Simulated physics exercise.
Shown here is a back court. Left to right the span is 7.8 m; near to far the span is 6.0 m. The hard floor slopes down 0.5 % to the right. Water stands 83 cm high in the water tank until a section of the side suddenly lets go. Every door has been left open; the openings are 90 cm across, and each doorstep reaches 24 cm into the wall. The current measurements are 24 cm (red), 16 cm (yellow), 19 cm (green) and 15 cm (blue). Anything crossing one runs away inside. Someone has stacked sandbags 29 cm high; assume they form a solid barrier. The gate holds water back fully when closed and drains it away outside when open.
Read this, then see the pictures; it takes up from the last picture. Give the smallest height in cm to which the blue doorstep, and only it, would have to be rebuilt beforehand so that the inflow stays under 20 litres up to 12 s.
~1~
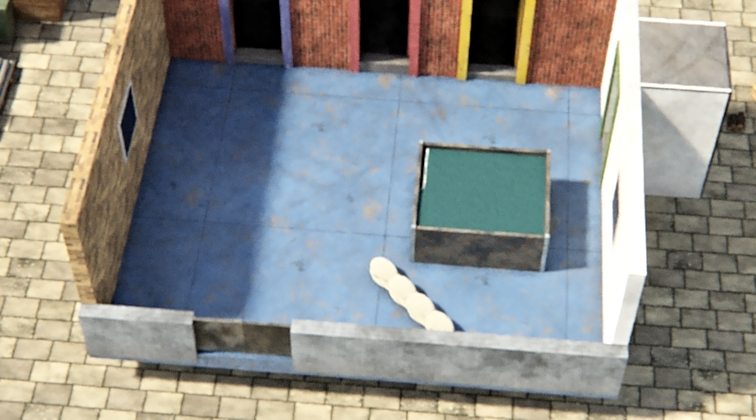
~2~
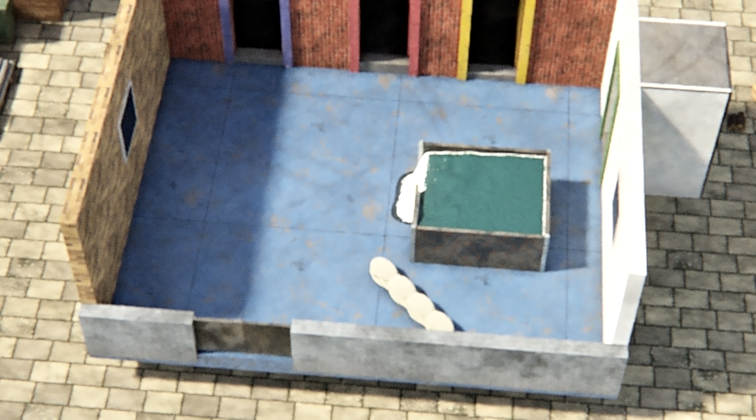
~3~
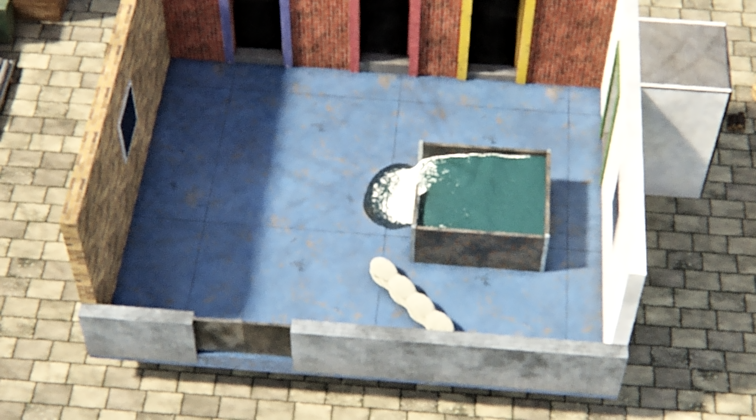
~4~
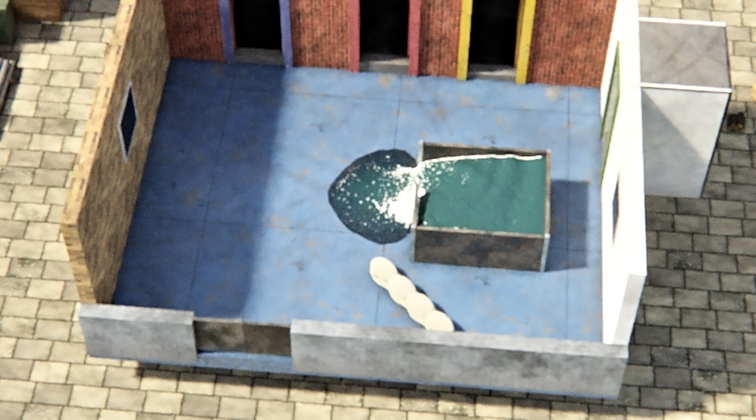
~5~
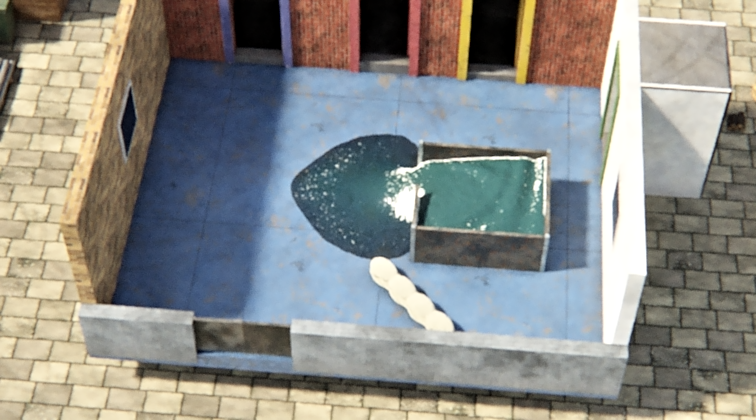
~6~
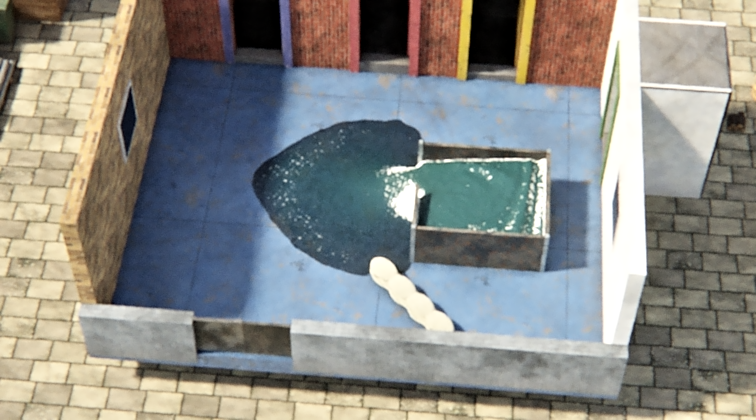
Roughly 12 cm.
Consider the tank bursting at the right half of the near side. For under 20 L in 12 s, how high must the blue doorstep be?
That way, roughly 6.5 cm.
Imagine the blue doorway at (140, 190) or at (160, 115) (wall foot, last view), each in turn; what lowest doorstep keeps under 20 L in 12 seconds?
Around 16 and 17 cm respectively.
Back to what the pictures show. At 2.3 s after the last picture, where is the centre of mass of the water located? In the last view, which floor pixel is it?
Roughly (333, 192).
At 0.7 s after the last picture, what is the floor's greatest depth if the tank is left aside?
Max depth: Near 39 cm.
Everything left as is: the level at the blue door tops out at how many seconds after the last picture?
Near 3.5 s.
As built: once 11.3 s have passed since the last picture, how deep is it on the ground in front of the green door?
Some 6.0 cm.
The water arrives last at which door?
Answer: Green.
Then, 0.7 s after the last picture water covers 40 % of the floor, deepest (39 cm) near (407, 194); it has not reached the blue door.
Then, 2.3 s after the last picture water covers 50 % of the floor, deepest (33 cm) near (107, 324); 12 cm at the blue door, 1 litre in over its 15 cm doorstep.
Then, 11.3 s after the last picture water covers 95 % of the floor, deepest (13 cm) near (383, 326); 6 cm at the blue door, 5 litres in over its 15 cm doorstep.
At the blue door as built, the water peaked near 18 cm, 3.3 s after the last picture.
Run again over the same 12 s with other heights there, 35 litres in over 10 cm, 8 litres over 14 cm. The limit of 20 litres is kept from about 12 cm up.
